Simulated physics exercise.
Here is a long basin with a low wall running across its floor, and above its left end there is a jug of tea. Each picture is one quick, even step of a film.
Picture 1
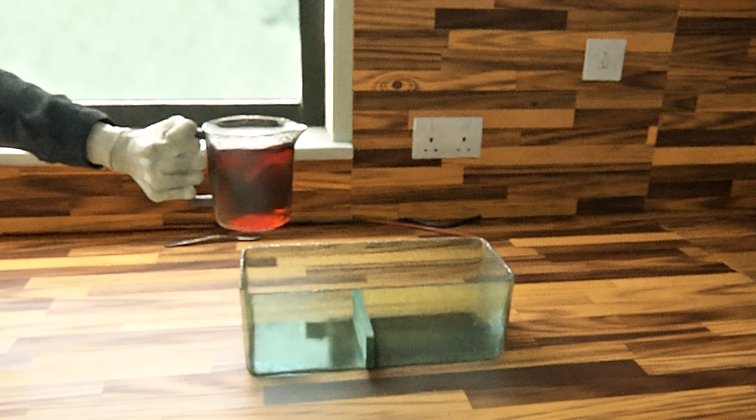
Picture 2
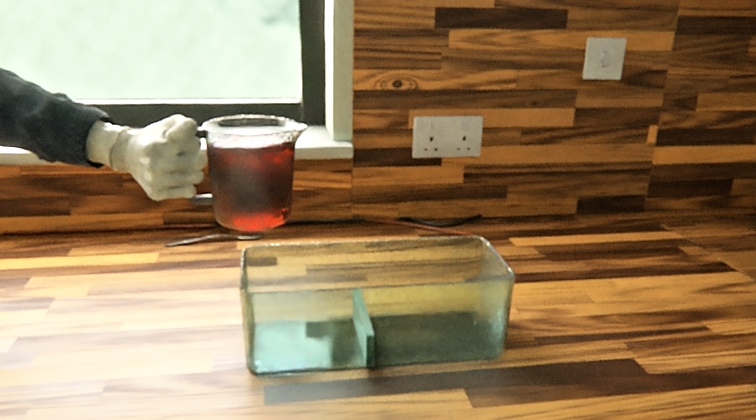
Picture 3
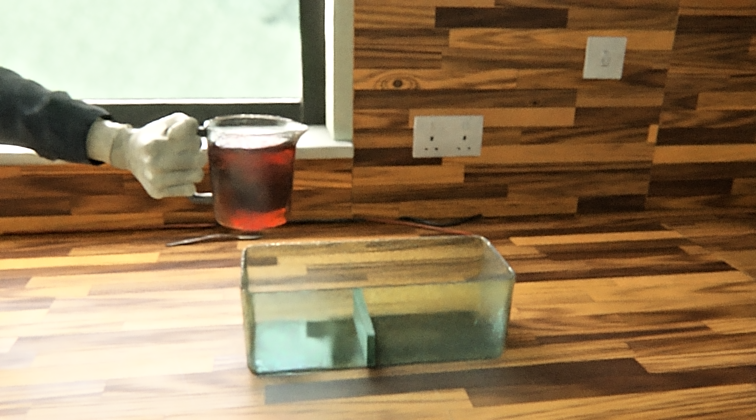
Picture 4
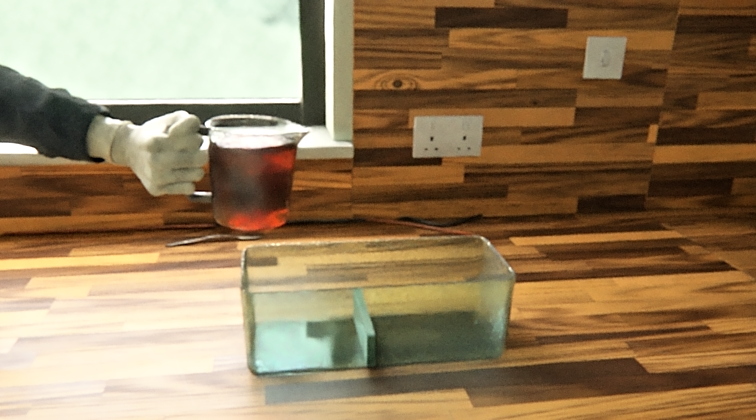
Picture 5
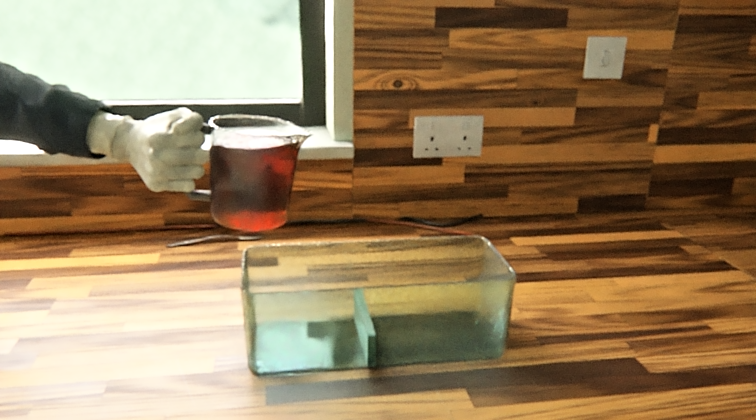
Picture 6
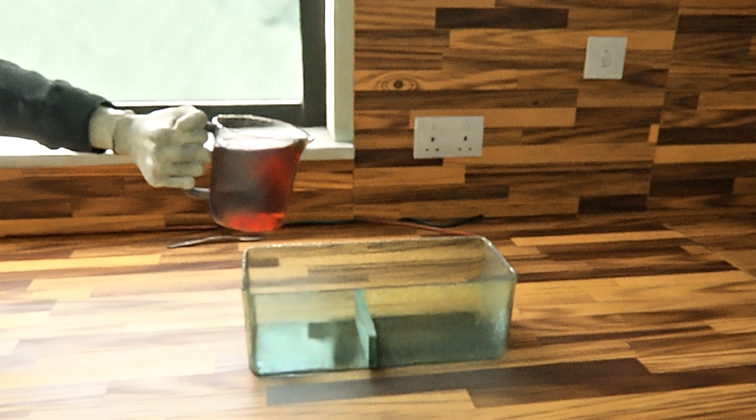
A gloved hand held a glass jug of reddish-brown tea above the left end of a long glass basin with a low wall inside, keeping it upright at first, then tilting it slightly rightward.
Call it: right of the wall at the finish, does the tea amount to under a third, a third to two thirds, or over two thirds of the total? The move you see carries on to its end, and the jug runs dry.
A third to two thirds of the total.
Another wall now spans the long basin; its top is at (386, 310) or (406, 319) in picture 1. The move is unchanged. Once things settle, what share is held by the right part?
5 % then 15 %, approximately.
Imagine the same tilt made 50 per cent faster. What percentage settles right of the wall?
Close to 40 per cent.
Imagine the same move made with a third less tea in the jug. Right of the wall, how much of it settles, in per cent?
I'd put it at around 20 %.
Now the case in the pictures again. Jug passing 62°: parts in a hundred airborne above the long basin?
It's close to 15 %.
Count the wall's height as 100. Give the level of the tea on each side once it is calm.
I get 40 % for the left and 30 % for the right.
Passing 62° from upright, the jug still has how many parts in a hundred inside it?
I'd put it near 80 %.
A moment on, the tilt is 62° and 80 per cent is still to pour, 1 is left of the wall and 5 right of it.
Next, the tilt is 98° and 25 per cent is still to pour, 16 is left of the wall and 43 right of it.
Then the tilt is 107° and 1 per cent is still to pour, 47 is left of the wall and 51 right of it.
Later the tilt is 107° and 0 per cent is still to pour, 48 is left of the wall and 51 right of it.
Finally, 48 per cent lies left of the wall, 51 right of it and 1 outside.
